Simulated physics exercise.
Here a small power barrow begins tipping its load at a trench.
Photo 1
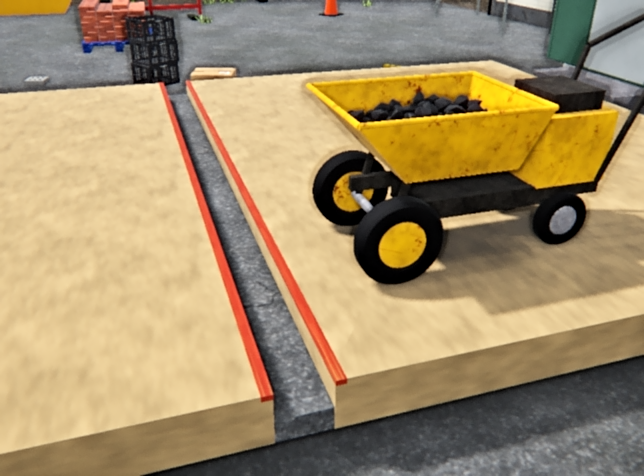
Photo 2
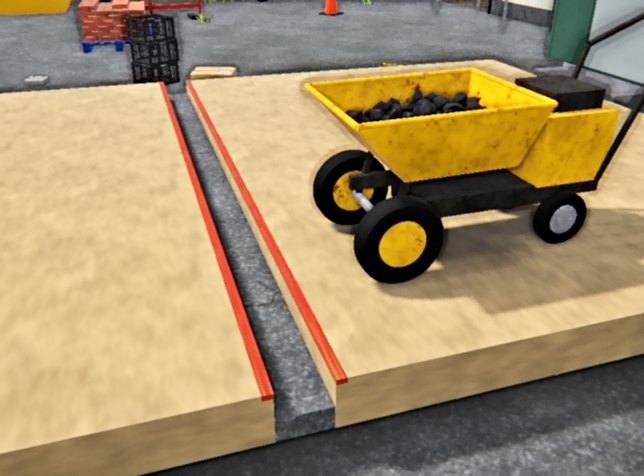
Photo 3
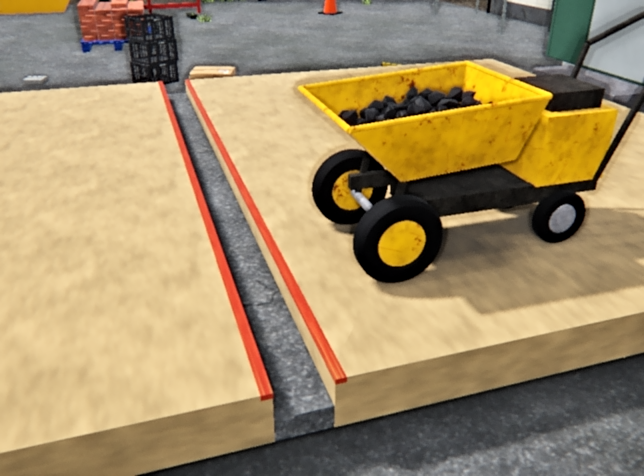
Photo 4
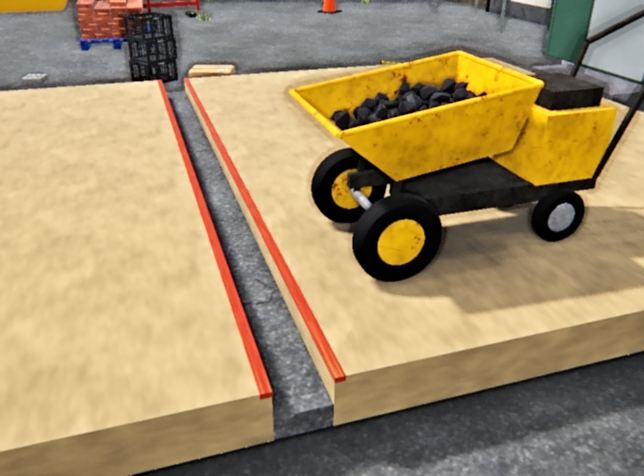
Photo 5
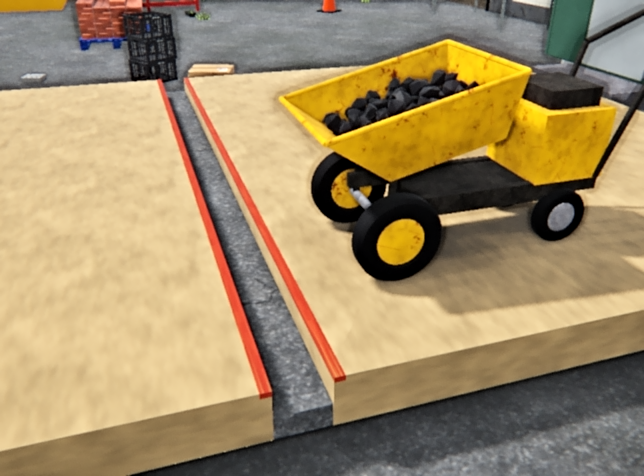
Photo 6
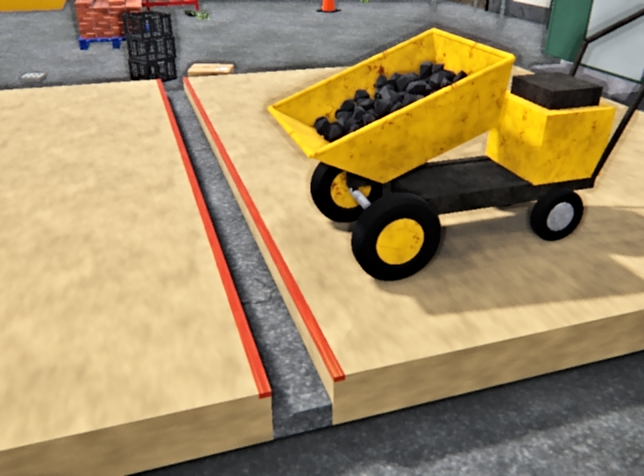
In the video, a small yellow four-wheeled barrow holding black lumps stands to the right of a narrow trench edged with red strips. Its skip gradually tilts forward to the left, the front lip lowering and the back rising.
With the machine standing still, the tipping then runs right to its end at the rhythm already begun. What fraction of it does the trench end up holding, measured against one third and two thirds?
The share in the trench is a third or more but not above two thirds.
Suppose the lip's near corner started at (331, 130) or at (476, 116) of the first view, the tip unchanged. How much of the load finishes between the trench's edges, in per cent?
0 and 20 percent, in that order.
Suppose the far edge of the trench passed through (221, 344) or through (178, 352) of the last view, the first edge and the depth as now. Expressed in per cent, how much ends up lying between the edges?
In order: 70 per cent, then 100 per cent.
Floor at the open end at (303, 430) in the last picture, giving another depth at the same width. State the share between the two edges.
It comes to 50 per cent or so.
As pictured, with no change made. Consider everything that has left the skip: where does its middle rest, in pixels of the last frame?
Close to (224, 263), more or less.
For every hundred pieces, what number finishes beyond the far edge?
My estimate is close to 45 in a hundred.
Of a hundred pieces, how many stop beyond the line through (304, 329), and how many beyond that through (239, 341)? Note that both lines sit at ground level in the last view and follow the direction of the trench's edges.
That's 90 in a hundred for the first and 40 in a hundred for the second.
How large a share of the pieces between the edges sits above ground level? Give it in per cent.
Estimate: Near 20 in a hundred.
Shortly afterwards, skip tipped steeply; the whole lot in the skip.
Next, skip tipped right over; the bulk in the skip; a little in or heaped over the trench; a little beyond it.
Some moments later, skip tipped right over; near a quarter in the skip; near a third in or heaped over the trench; near half beyond it.
In the end, skip tipped right over; a little in the skip; near half in or heaped over the trench; near half beyond it.
